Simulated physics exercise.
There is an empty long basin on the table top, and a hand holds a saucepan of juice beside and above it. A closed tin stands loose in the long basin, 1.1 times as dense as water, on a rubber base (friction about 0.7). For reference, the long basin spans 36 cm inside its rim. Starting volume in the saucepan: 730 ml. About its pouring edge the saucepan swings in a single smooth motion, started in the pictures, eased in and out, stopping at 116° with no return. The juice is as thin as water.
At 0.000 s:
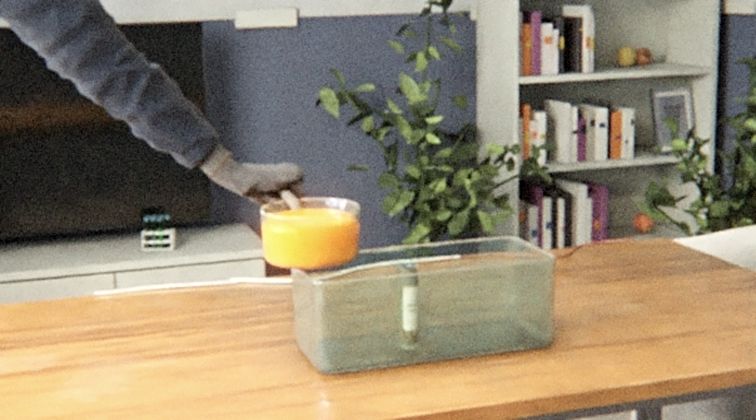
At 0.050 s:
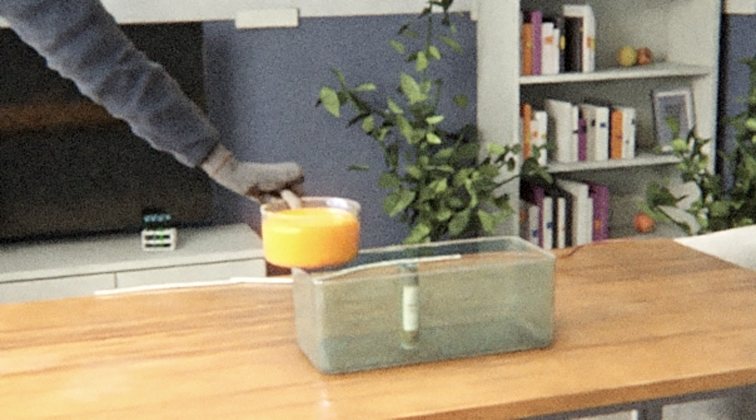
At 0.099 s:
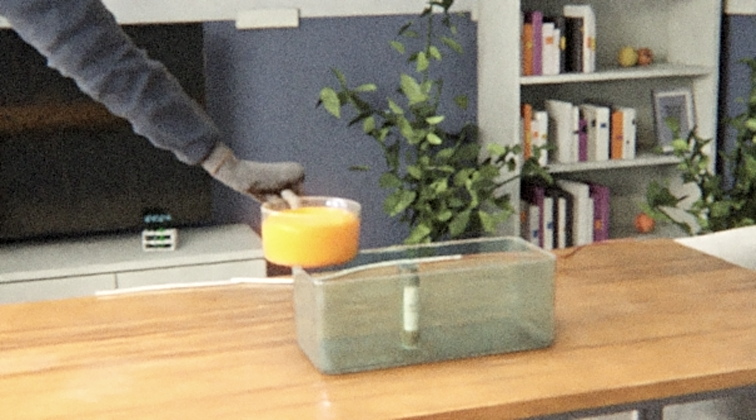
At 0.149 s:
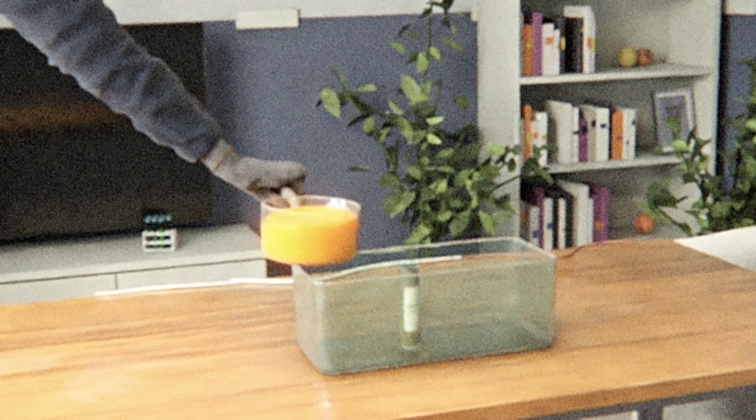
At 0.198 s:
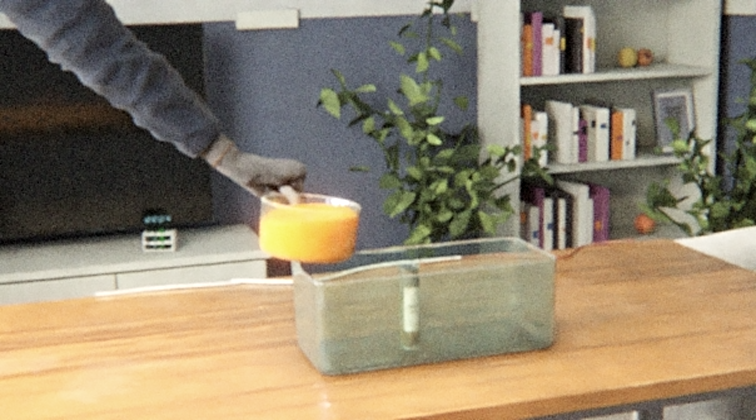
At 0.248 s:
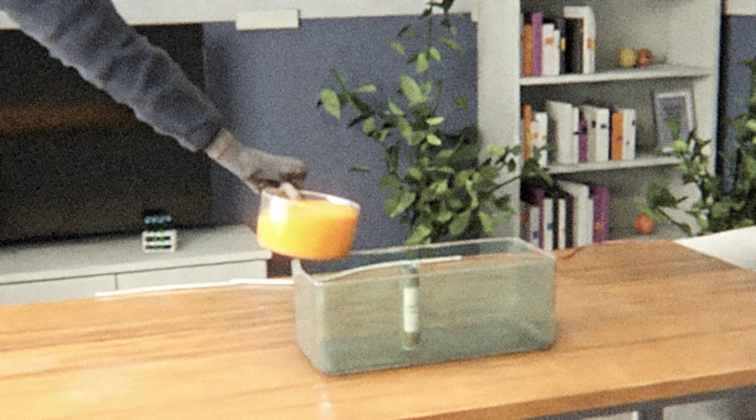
Above a tabletop, a gloved hand slightly tilts a saucepan of orange juice beside a clear basin.
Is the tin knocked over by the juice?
No - it's going to stay vertical.
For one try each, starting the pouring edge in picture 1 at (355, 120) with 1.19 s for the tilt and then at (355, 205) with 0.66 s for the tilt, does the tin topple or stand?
Trial 1 - tin stays standing; trial 2 - tin stays standing.
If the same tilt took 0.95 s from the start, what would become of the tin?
The tin stays balanced.
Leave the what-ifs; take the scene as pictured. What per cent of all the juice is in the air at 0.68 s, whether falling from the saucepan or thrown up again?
32 per cent.
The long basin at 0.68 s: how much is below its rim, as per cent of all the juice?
At that time the basin holds about 12 per cent of the liquid.
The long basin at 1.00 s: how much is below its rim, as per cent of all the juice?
Around 84 per cent of the whole.
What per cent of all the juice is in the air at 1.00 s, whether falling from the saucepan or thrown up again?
About 10 % of the total.
By 0.68 s the tilt is 71° and 56 per cent is still to pour; the tin stands where it began.
By 1.00 s the tilt is 109° and 6 per cent is still to pour; the tin stands where it began.
By 1.33 s the tilt is 116° and 0 per cent is still to pour; the tin stands where it began.
By 1.69 s the tilt is 116° and 0 per cent is still to pour; the tin stands where it began.
At rest the tin stands where it began.
